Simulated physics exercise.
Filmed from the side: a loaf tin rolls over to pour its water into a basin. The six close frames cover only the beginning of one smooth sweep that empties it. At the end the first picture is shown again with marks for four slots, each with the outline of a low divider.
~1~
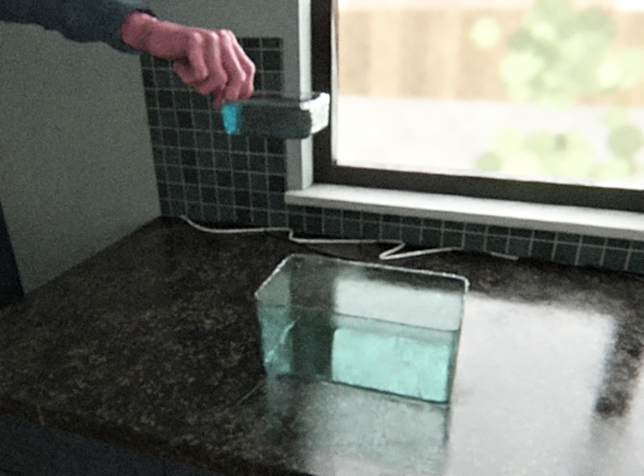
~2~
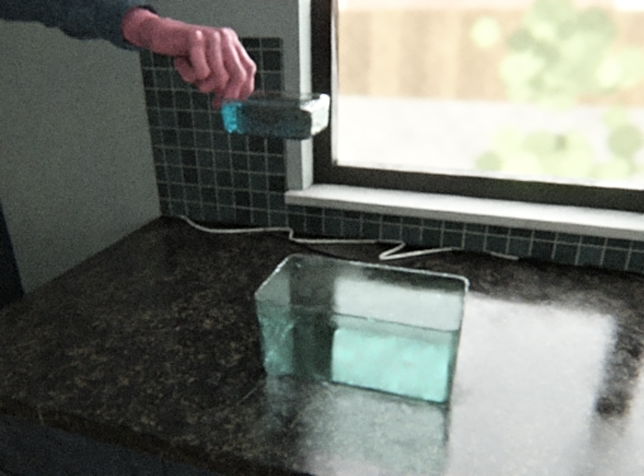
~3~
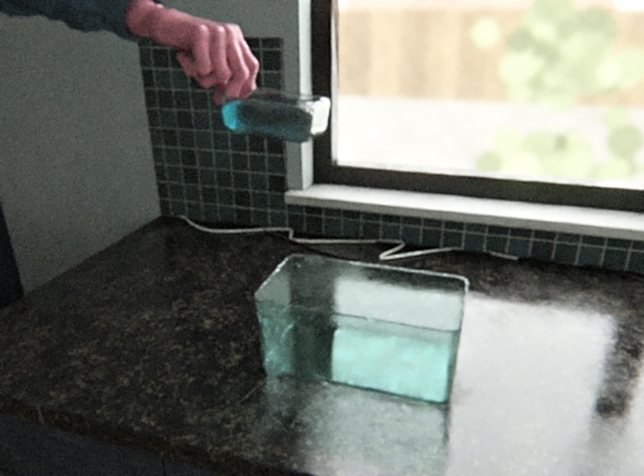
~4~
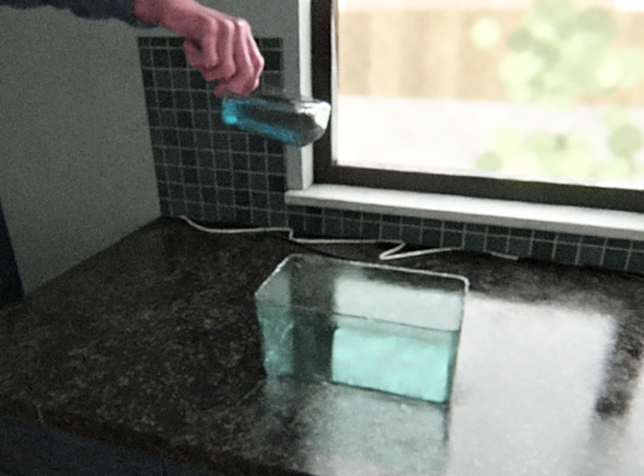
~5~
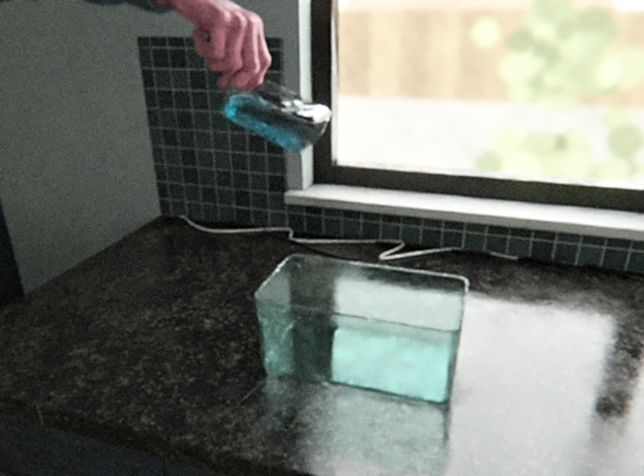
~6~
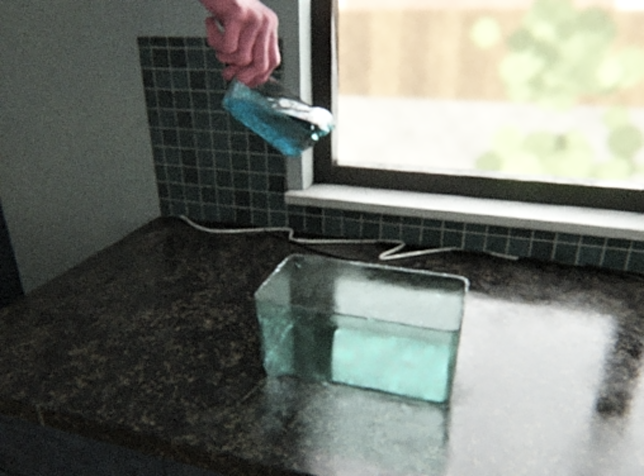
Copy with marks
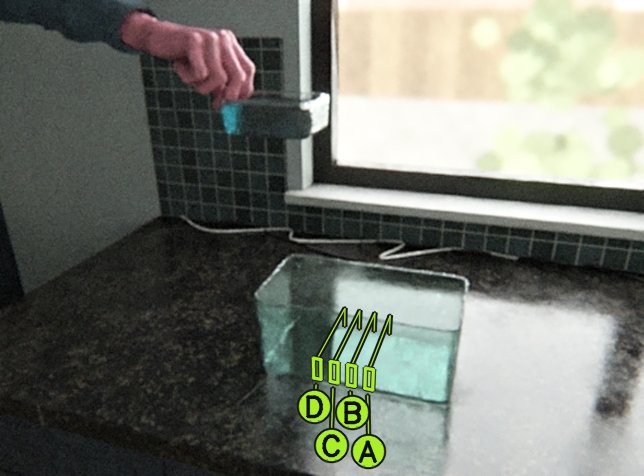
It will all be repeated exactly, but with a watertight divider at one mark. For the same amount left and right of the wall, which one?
Best: A.
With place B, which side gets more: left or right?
The right side.
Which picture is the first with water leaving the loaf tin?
In picture 5.
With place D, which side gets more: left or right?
The right side.
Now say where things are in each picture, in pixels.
Upright, lip at (319, 98); basin from (262, 364) to (451, 402); nothing has left yet.
Upright, lip at (319, 99); nothing has left yet.
Tipped about 6°, lip at (320, 103); nothing has left yet.
Tipped about 13°, lip at (321, 109); nothing has left yet.
Tipped about 22°, lip at (321, 117); water is over the lip, down to (321, 117).
Tipped about 33°, lip at (320, 126); water is over the lip, down to (324, 132).
On the marked copy, A at (367, 395); B at (350, 391); C at (332, 388); D at (316, 384).
With A, about 54 % ends left of the wall and 43 % right of it; 3 % is lost outside.
With B, about 27 % ends left of the wall and 69 % right of it; 4 % is lost outside.
With C, about 20 % ends left of the wall and 76 % right of it; 5 % is lost outside.
With D, about 16 % ends left of the wall and 80 % right of it; 4 % is lost outside.
